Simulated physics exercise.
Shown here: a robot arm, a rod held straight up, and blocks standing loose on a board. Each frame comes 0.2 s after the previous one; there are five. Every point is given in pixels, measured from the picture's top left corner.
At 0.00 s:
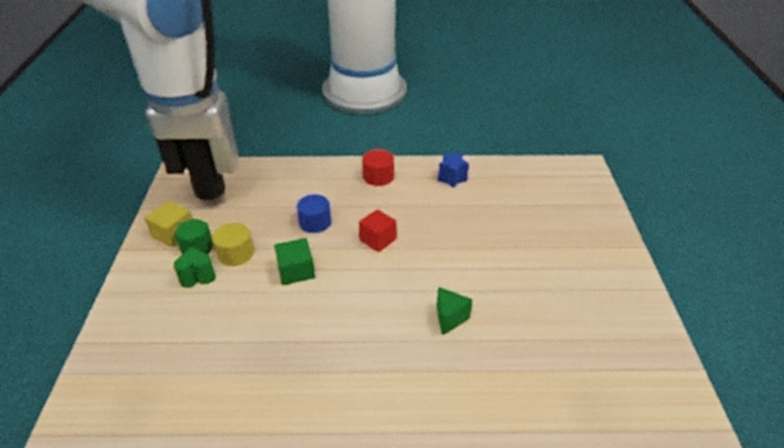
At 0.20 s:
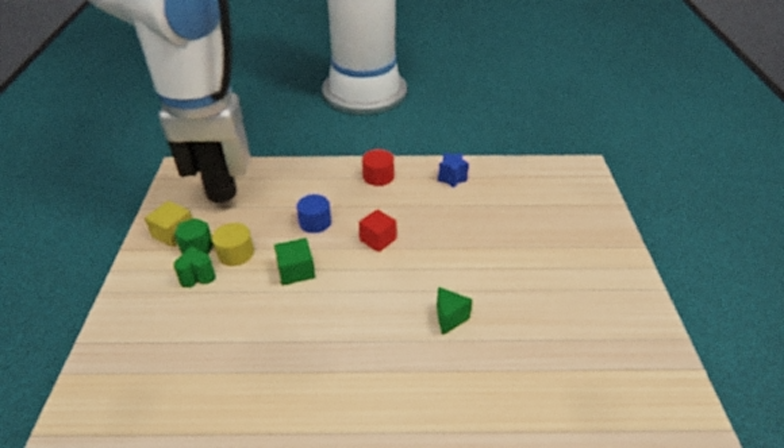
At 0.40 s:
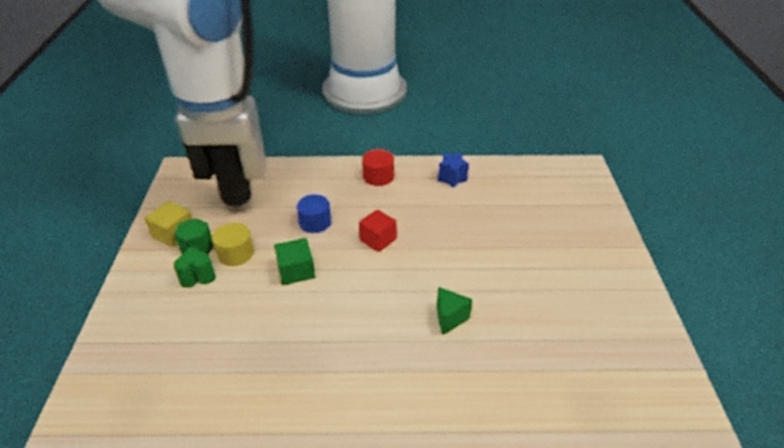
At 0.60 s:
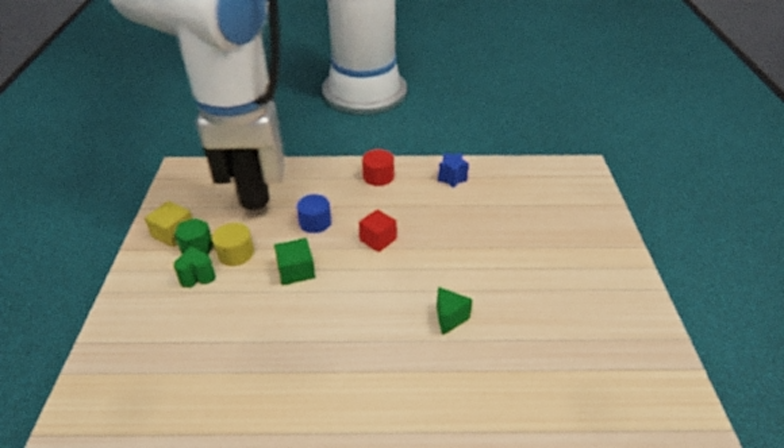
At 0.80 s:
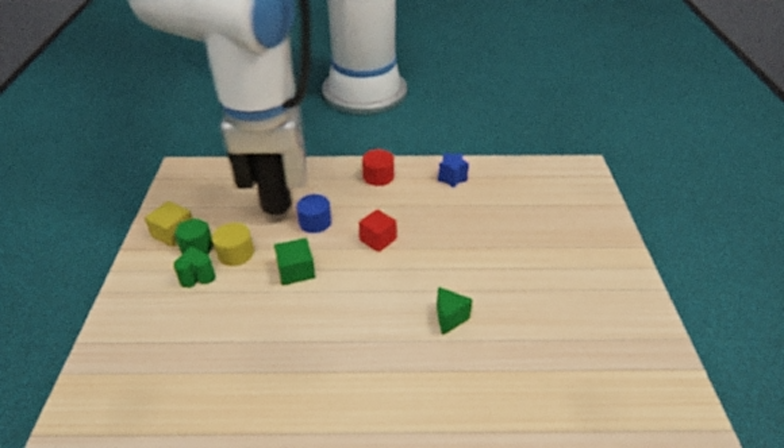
On a wooden board, a robot arm moves its black tip right behind still, coloured blocks.
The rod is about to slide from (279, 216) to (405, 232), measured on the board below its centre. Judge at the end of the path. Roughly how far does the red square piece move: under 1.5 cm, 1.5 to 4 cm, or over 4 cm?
The shift is above 4 cm.
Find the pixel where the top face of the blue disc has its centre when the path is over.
Around (428, 231).
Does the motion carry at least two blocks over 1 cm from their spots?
Yes, it checks out.
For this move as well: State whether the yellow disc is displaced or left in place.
It gets no push and keeps its place.
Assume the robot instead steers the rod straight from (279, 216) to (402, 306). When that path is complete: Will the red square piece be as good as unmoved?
Yes - that is the case.
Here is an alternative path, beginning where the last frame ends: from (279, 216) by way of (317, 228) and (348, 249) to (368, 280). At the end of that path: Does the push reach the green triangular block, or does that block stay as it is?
It ends up on the same spot.
On the path given first. One third of the way, rod (319, 211); blue disc (349, 210).
Two thirds of the way, rod (362, 216); blue disc (389, 220); red square piece (413, 235).
At the end, rod (405, 221); yellow disc unmoved; blue disc (428, 231); red square piece (437, 253), turned 35° clockwise.
